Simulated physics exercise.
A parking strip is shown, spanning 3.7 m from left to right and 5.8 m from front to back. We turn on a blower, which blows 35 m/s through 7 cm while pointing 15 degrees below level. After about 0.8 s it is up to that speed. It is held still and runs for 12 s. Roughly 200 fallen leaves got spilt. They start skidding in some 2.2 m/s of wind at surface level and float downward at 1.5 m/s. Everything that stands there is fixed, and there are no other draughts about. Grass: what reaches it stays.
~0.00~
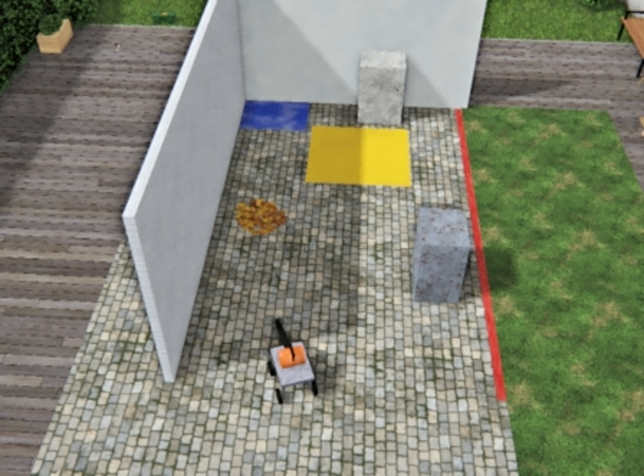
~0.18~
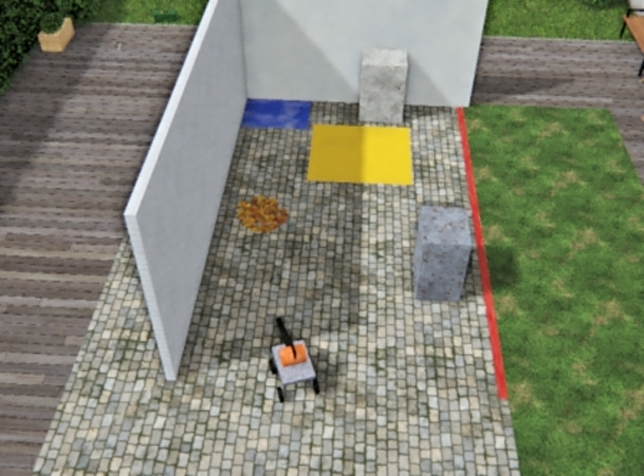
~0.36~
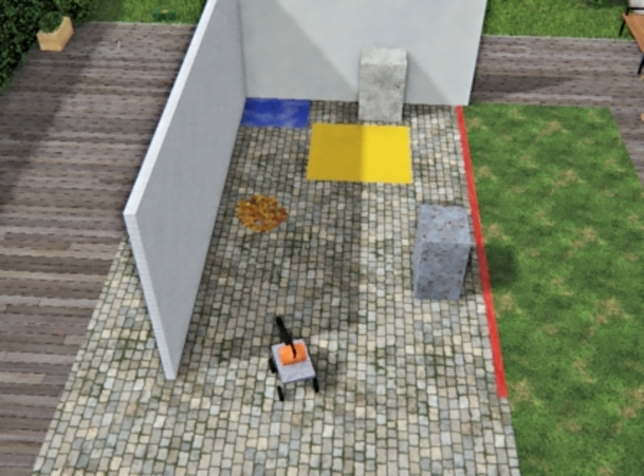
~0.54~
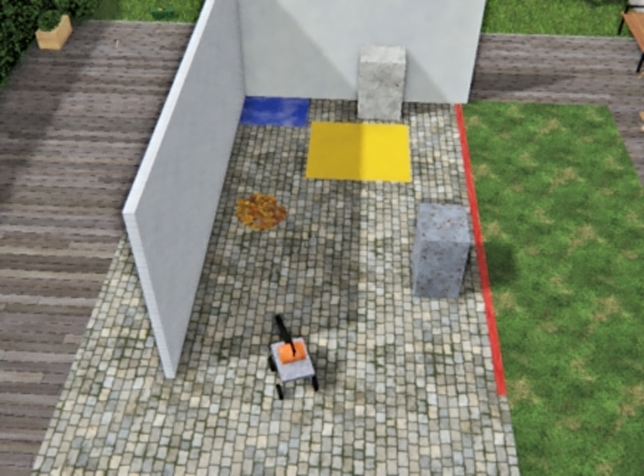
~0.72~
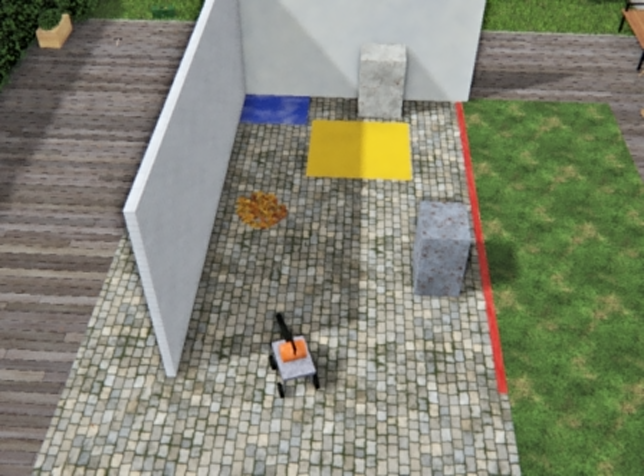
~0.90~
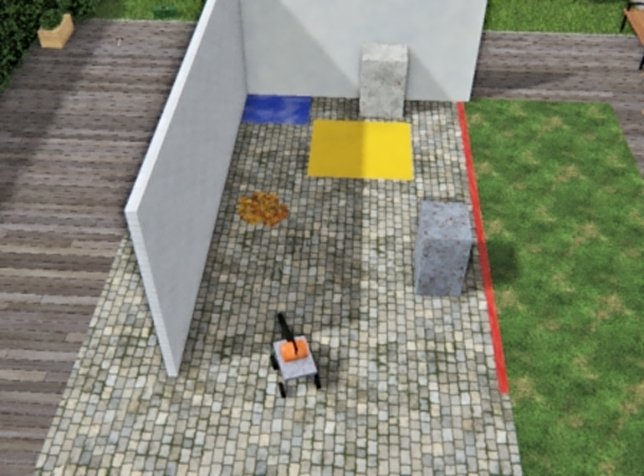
The video shows a blower standing on a paved strip beside a white wall, facing a small pile of orange-brown leaves near blue and yellow patches and two grey bins. The leaves stay almost entirely still, barely stirring at the end.
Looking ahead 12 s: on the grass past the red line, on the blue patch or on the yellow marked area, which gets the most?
The blue one.
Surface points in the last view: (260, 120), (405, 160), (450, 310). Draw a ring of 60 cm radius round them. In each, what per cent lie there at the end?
In turn about 40 %, 0 %, 0 %.
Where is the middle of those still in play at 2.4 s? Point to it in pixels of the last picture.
Their middle sits roughly at (256, 133) in the last view.
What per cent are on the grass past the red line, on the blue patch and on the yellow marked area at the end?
I'd put it at around 0 % for red, 80 % for blue and 0 % for yellow.
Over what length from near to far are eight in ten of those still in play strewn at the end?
0.8 m or thereabouts.
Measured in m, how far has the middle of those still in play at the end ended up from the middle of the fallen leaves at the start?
The middle is roughly 2.8 m from where it began.
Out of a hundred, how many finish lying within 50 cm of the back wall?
Estimate: Around 80 percent.
After 2.4 s, 0 % are on the yellow marked area, 0 % on the grass past the red line and 30 % on the blue patch; the middle of those still in play is near (256, 133); 0 % have settled or left.
After 3.8 s, 0 % are on the yellow marked area, 0 % on the grass past the red line and 68 % on the blue patch; the middle of those still in play is near (260, 104); 24 % have settled or left.
After 6.6 s, 0 % are on the yellow marked area, 0 % on the grass past the red line and 78 % on the blue patch; the middle of those still in play is near (263, 102); 31 % have settled or left.
After 12.0 s, at the end, 0 % are on the yellow marked area, 0 % on the grass past the red line and 76 % on the blue patch; the middle of those still in play is near (266, 99).
